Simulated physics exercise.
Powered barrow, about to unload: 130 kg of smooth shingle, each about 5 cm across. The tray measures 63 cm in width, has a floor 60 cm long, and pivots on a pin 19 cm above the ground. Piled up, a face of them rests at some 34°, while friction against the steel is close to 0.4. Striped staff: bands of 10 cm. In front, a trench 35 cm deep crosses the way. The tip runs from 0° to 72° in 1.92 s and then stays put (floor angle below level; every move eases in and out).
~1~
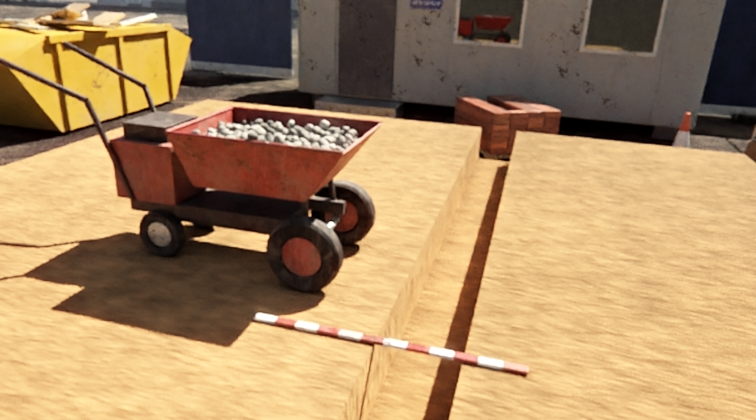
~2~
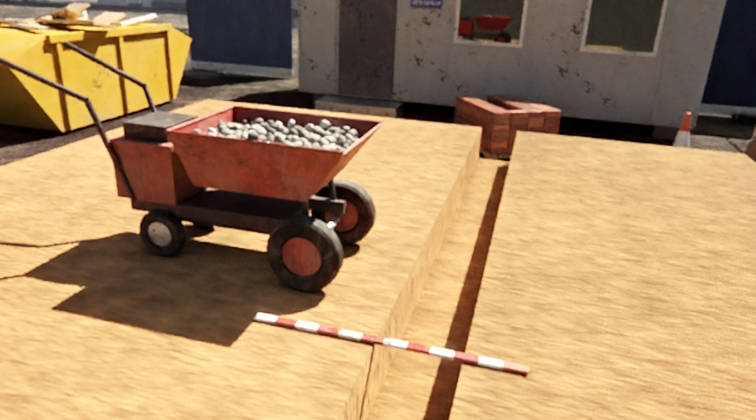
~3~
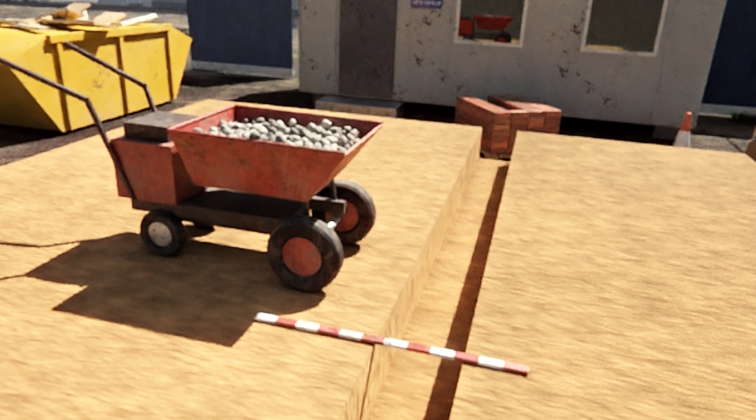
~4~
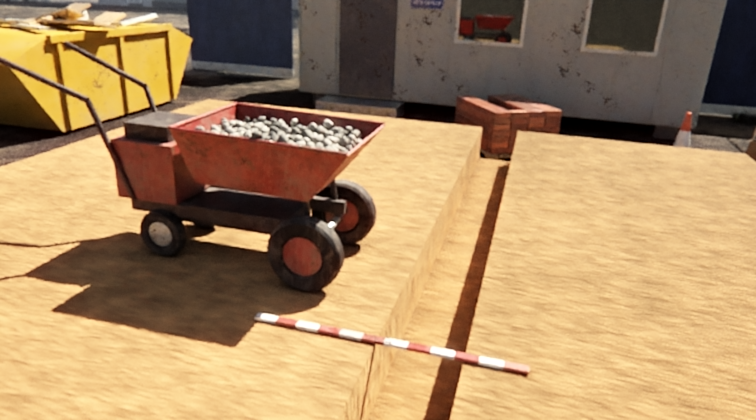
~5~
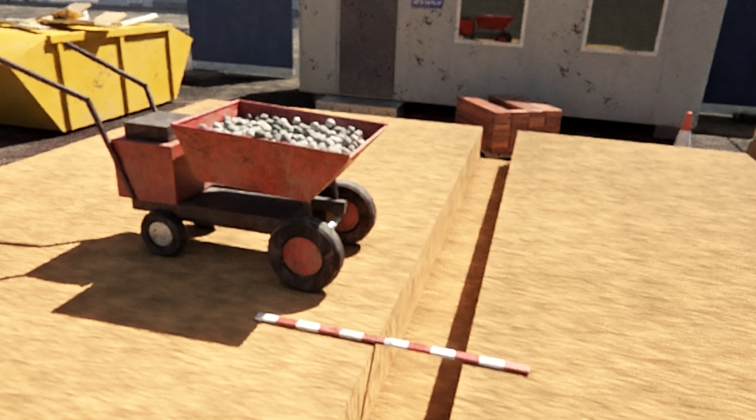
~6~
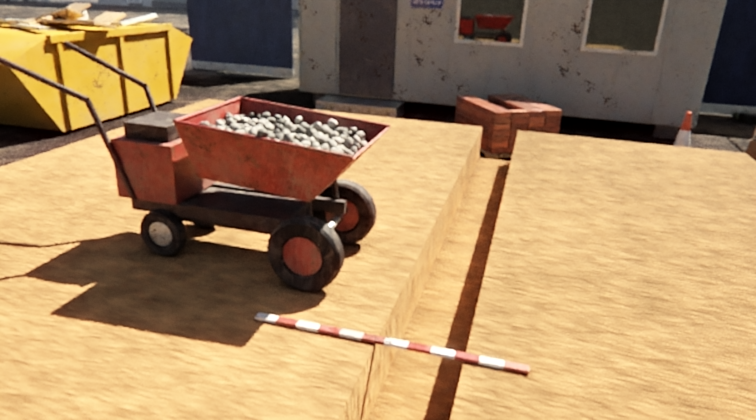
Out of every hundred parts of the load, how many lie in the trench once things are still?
Around 82 out of 100.
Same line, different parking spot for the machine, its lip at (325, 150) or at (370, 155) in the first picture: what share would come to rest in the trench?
Near 95 and near 45 percent.
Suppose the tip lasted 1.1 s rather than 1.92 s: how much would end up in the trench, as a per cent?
About 70 percent, I'd say.
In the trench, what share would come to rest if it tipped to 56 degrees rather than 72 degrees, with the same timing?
It would be close to 65 percent.
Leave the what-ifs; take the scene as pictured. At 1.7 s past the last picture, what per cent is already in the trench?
Around 55 per cent of it, at that instant.
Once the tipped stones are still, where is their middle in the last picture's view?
Roughly at pixel (454, 327).
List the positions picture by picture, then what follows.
The first picture shows lip at (343, 154), floor tilted 0°, highest stones at (299, 132).
In the second picture, the tray is at 0°, its lip at (344, 154); the top of the load is at (296, 130).
In the third picture, the tray is at 1°, its lip at (345, 154); the top of the load is at (289, 130).
In the fourth picture, the tray is at 2°, its lip at (347, 155); the top of the load is at (274, 127).
The fifth picture shows lip at (350, 156), floor tilted 3°, highest stones at (276, 126).
In the sixth picture, the tray is at 5°, its lip at (353, 158); the top of the load is at (265, 123).
Then, 1.1 s after the last picture the floor is at 61°, 95 % in the tray, 5 % in the trench; the foremost stones are at (466, 273).
Then, 1.7 s after the last picture the floor is at 72°, 31 % in the tray, 54 % in the trench, 16 % past the trench; the foremost stones are at (590, 312).
Then, 2.1 s after the last picture the floor is at 72°, 10 % in the tray, 72 % in the trench, 18 % past the trench; the foremost stones are at (645, 320).
Then, 4.0 s after the last picture the floor is at 72°, 0 % in the tray, 82 % in the trench, 18 % past the trench; the foremost stones are at (660, 316).
